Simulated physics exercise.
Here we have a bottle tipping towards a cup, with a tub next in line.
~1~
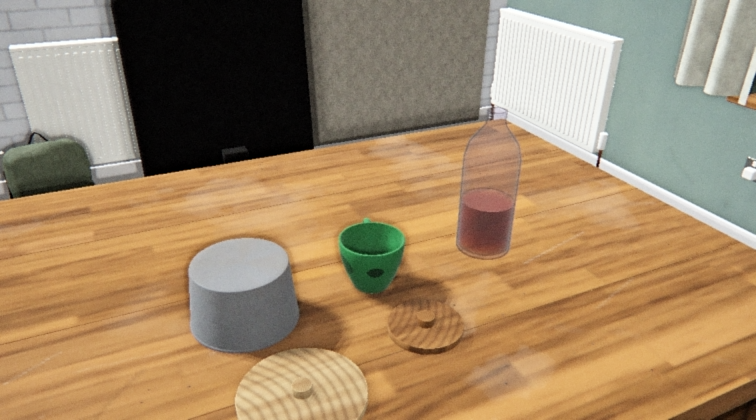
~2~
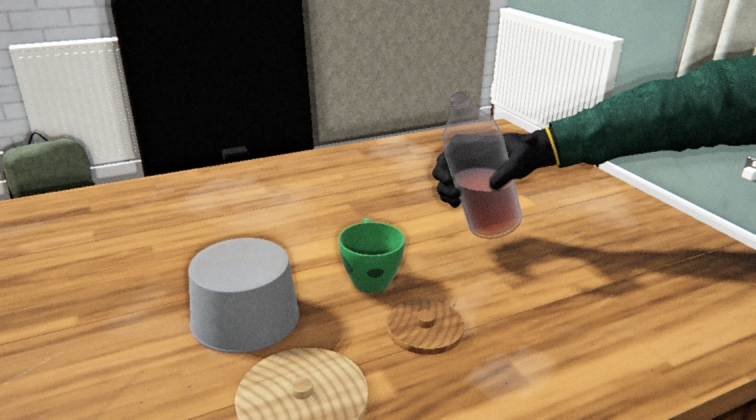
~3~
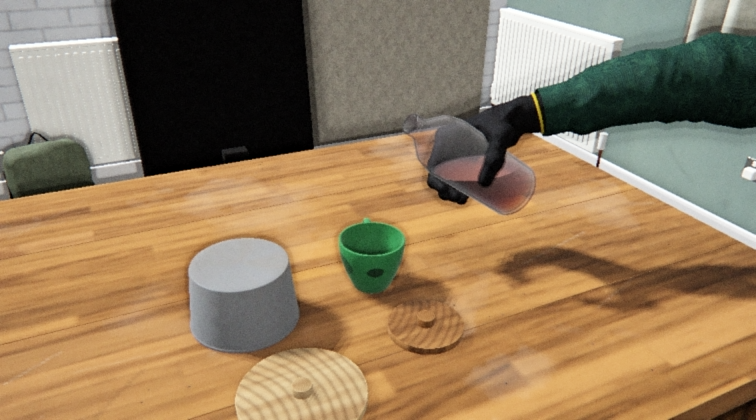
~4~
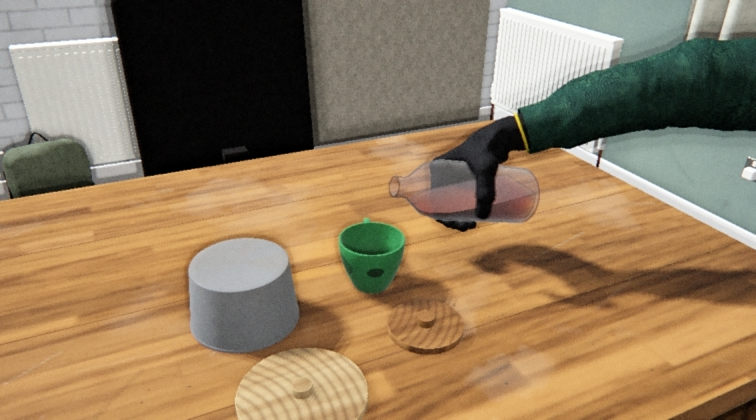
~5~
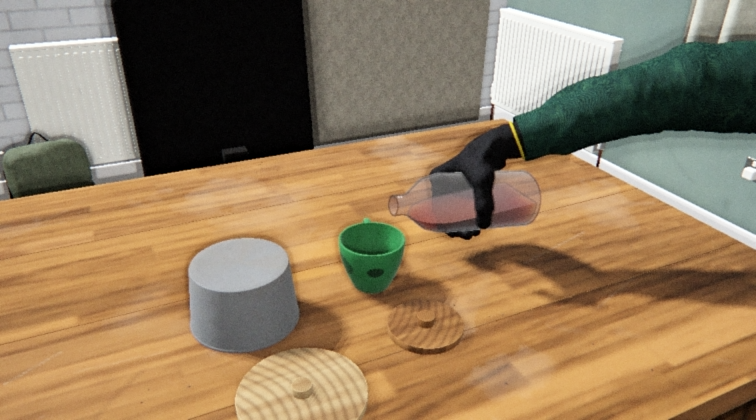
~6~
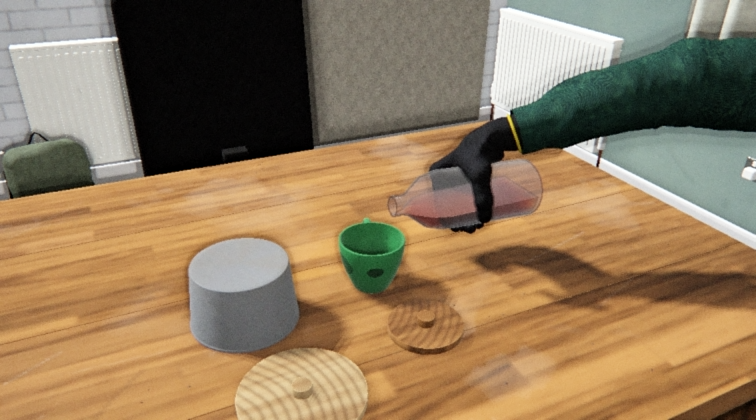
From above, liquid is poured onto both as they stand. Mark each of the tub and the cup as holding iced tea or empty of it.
Tub empty, cup holding.
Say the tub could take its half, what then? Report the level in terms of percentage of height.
Around 20 %.
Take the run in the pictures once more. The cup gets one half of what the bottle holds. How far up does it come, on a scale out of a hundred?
About 75 per cent of its height.
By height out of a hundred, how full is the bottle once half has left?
About 15 %.
Next, the iced tea goes into the cup.
After that, it runs off the upturned base of the tub.
Finally, the cup has its share inside; the tub is empty, in a puddle.
